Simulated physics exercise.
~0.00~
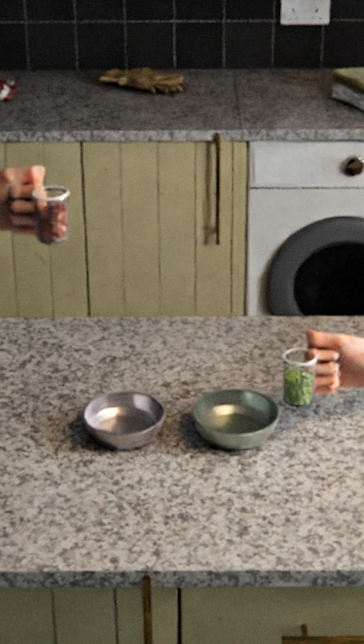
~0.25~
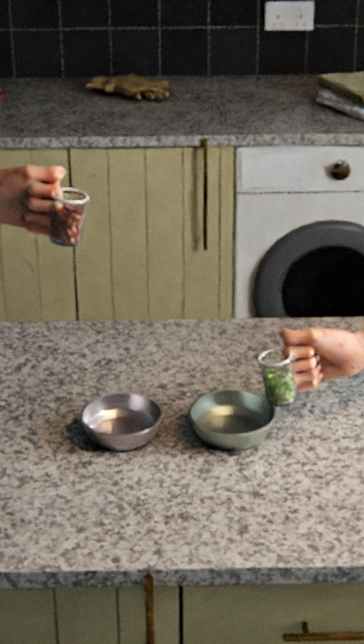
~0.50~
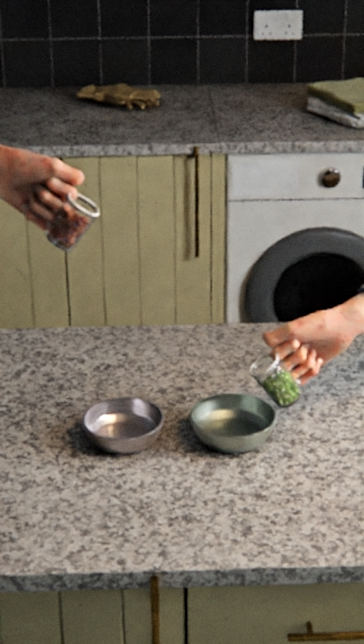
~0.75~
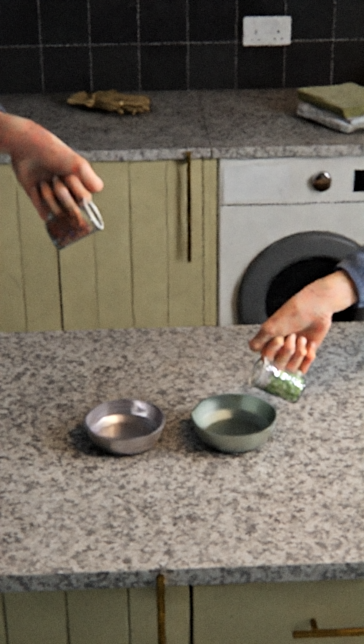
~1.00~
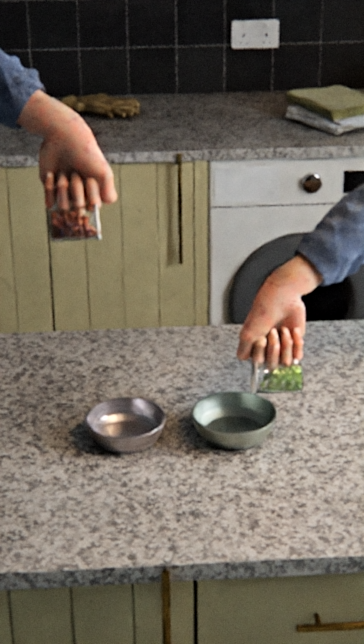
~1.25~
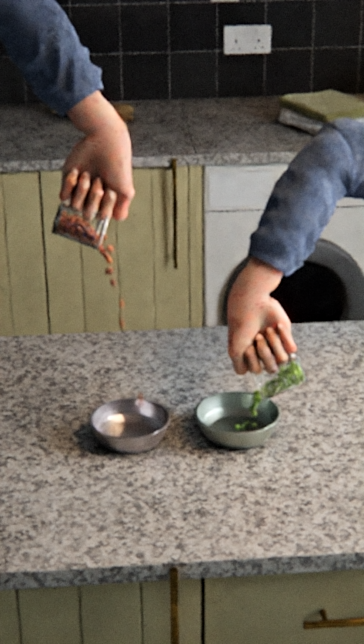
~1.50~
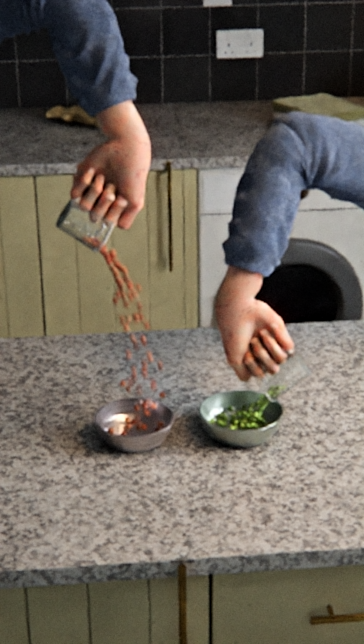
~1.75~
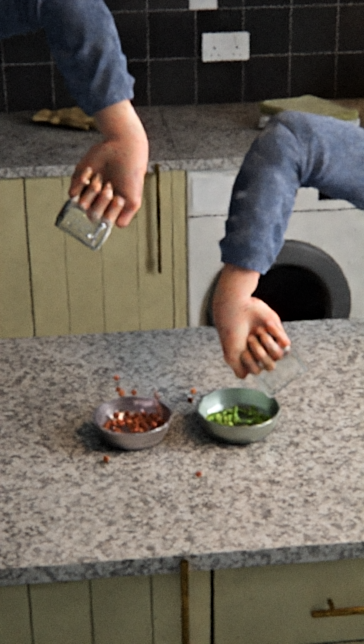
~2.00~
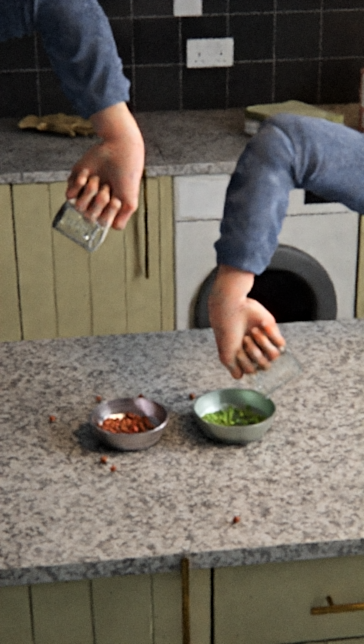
Two hands tip cups of red and green pieces into dishes, scattering some red ones.
